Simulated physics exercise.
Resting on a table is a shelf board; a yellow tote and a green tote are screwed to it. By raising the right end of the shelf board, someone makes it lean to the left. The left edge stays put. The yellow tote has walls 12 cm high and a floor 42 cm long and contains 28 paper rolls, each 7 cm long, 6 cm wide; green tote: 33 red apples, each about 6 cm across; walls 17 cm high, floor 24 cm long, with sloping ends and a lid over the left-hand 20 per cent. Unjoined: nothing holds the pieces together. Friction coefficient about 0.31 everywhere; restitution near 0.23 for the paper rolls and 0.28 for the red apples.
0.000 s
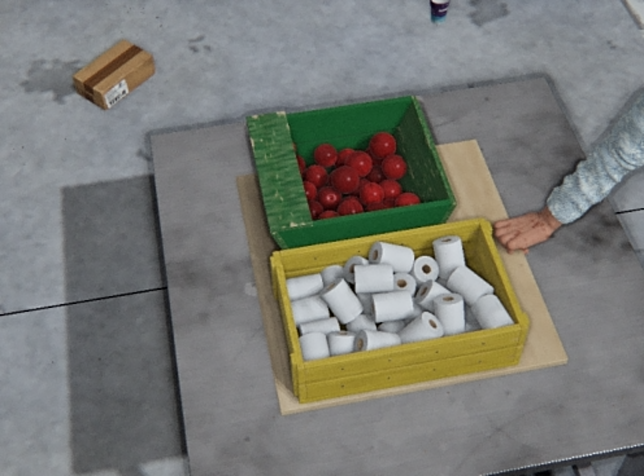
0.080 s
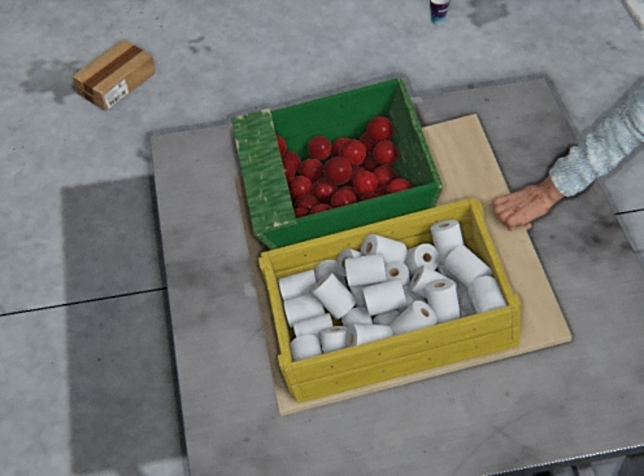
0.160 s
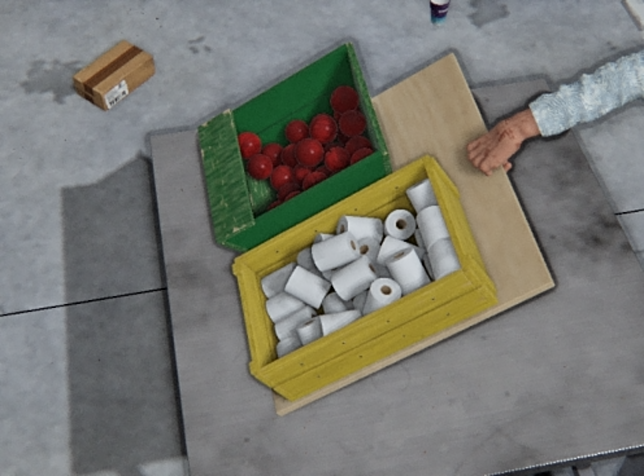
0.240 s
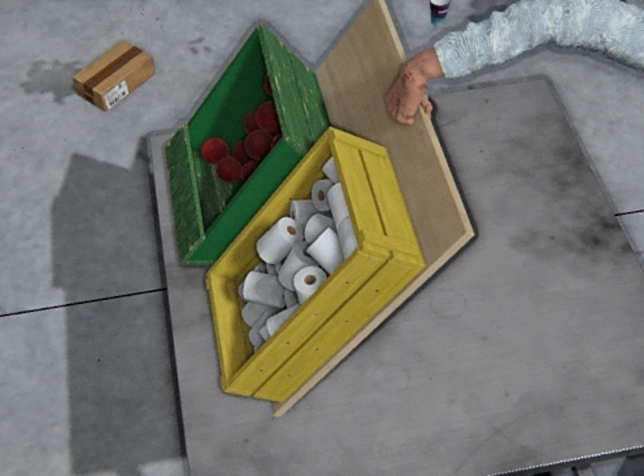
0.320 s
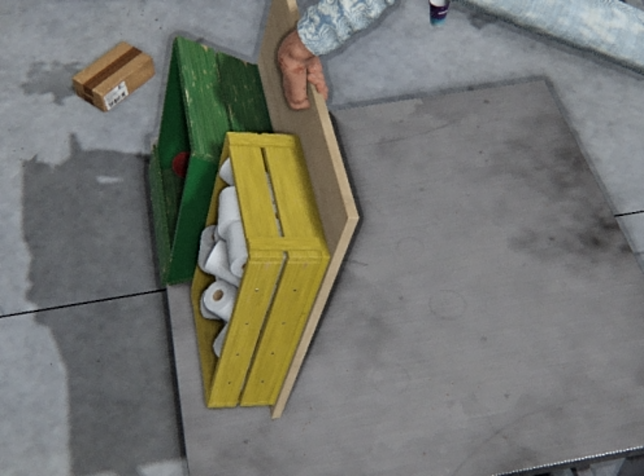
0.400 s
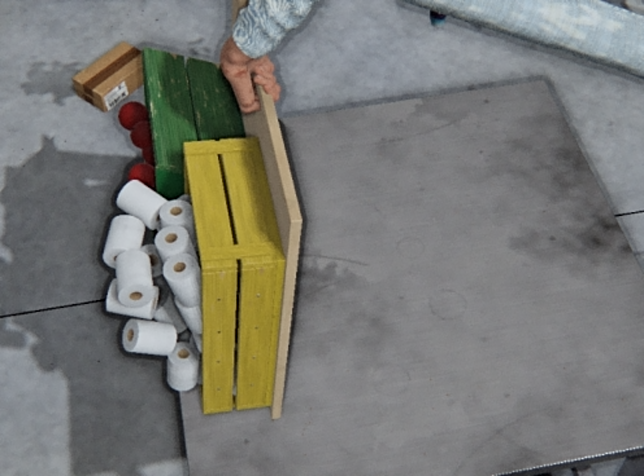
On a table, a hand raising a board's right end, leaning yellow and green totes left until paper rolls and red balls spill out.
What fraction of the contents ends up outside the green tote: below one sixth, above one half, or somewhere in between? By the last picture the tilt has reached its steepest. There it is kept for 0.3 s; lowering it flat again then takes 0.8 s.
Above one half.
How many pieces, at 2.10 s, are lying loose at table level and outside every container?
Count: Around 0.
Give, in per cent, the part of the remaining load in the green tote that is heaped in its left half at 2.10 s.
Around 60%.
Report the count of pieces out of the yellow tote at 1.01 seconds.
At that moment the yellow tote count out stands near 25.
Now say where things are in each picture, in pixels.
In the first frame (each is followed by its nearest rim corner in this view), green tote, (277, 229); yellow tote, (304, 365); 0° from level; none out.
The second frame shows green tote, (261, 231); yellow tote, (291, 366); 9° from level.
The third frame shows green tote, (224, 239); yellow tote, (260, 371); 30° from level.
The fourth frame shows green tote, (187, 258); yellow tote, (228, 385); 54° from level.
The fifth frame shows green tote, (167, 280); yellow tote, (208, 401); 75° from level.
The sixth frame shows green tote, (163, 289); yellow tote, (203, 408); 84° from level; 14 out, the lowest roll at (183, 366).
After 0.67 s, tilt 84°; yellow tote 5 in, 23 out and green tote 13 in, 20 out.
After 1.01 s, tilt 56°; yellow tote 4 in, 24 out and green tote 13 in, 20 out.
After 1.49 s, tilt 0°; yellow tote 4 in, 24 out and green tote 13 in, 20 out.
When it is over (at 2.10 s), yellow tote 4 in, 24 out and green tote 13 in, 20 out. Asked share, 20 of 33, 61 per cent.
